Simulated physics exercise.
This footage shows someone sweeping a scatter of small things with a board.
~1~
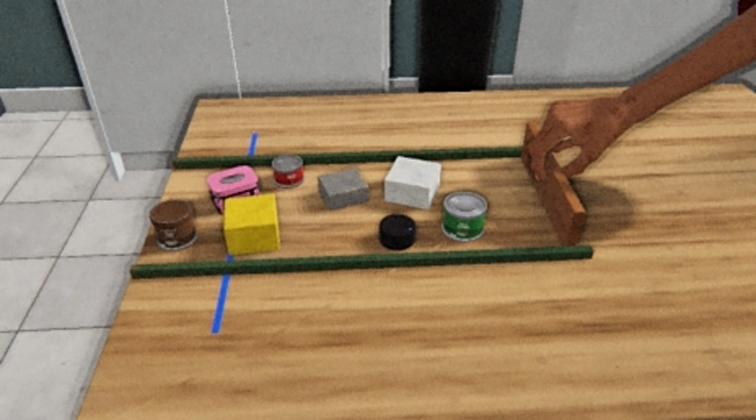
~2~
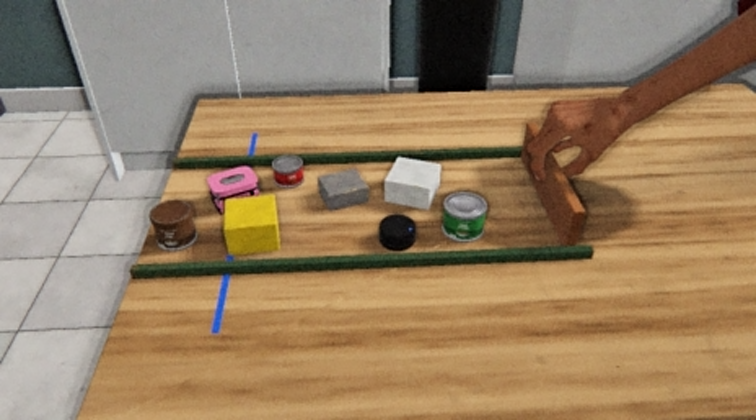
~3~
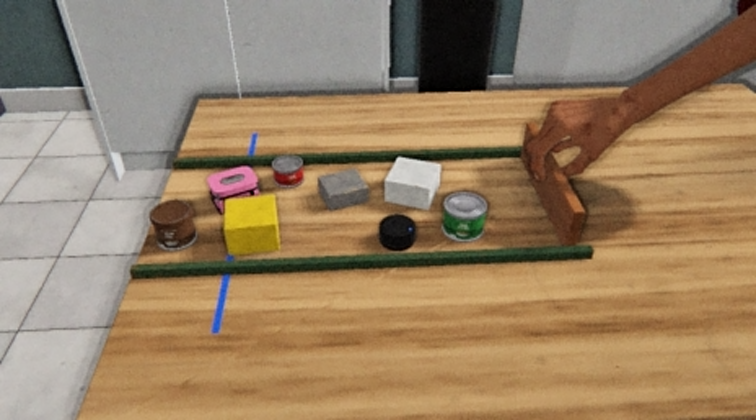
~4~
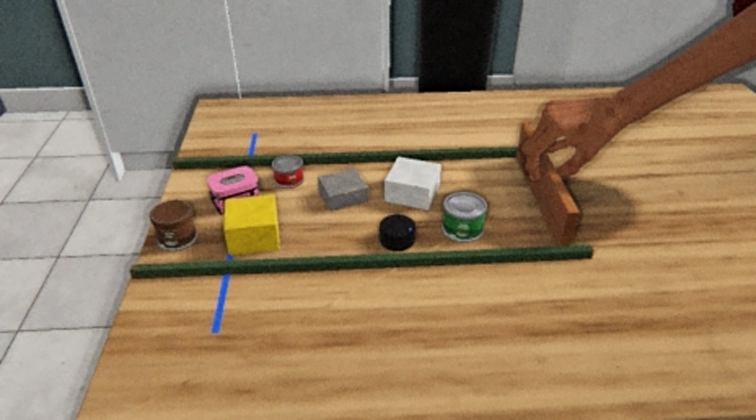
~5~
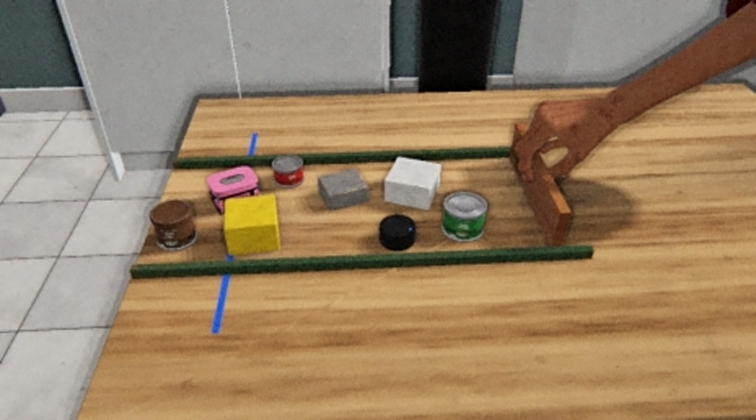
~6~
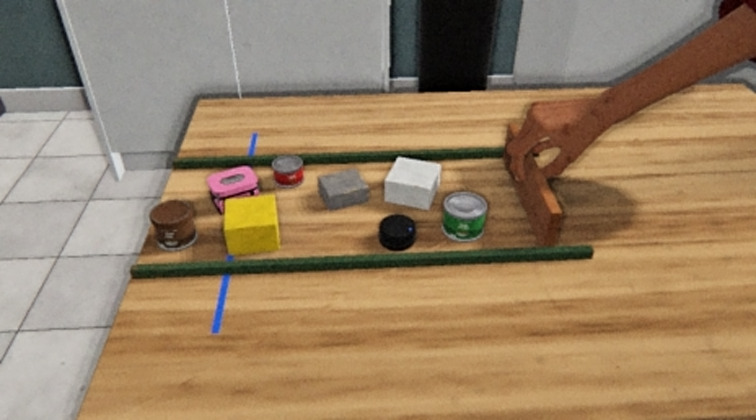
On a wooden table, between two green strips, small tins, blocks, a pink case and a black round object lie scattered across and beside a blue line of tape. A hand at the right holds a brown board upright, at first nearly still, then slides it slightly left, while the objects stay unmoved.
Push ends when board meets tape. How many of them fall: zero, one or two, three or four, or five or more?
One or two.
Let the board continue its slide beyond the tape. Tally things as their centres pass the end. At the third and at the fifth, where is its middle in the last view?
I'd put it close to (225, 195) and later close to (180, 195).
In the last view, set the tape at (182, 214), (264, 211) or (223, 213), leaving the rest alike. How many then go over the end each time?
Tallies in the order given: 4, 1, 2.
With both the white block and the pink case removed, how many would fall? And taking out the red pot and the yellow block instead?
The count is 1 in one try and 1 in the other, in that order.
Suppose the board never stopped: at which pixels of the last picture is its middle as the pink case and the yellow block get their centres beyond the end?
Pink case: (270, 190); yellow block: (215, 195).
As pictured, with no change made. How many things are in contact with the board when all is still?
It's 4 of them.
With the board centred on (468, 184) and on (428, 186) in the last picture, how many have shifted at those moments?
Counts: 1 / 3.
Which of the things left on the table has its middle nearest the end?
The foremost one is the grey block.
A little later, none off yet; brown tin at rest near (174, 225); pink case at rest near (234, 190); yellow block at rest near (252, 225).
When it is over, the number that fall off is one or two; down, pink case and brown tin.
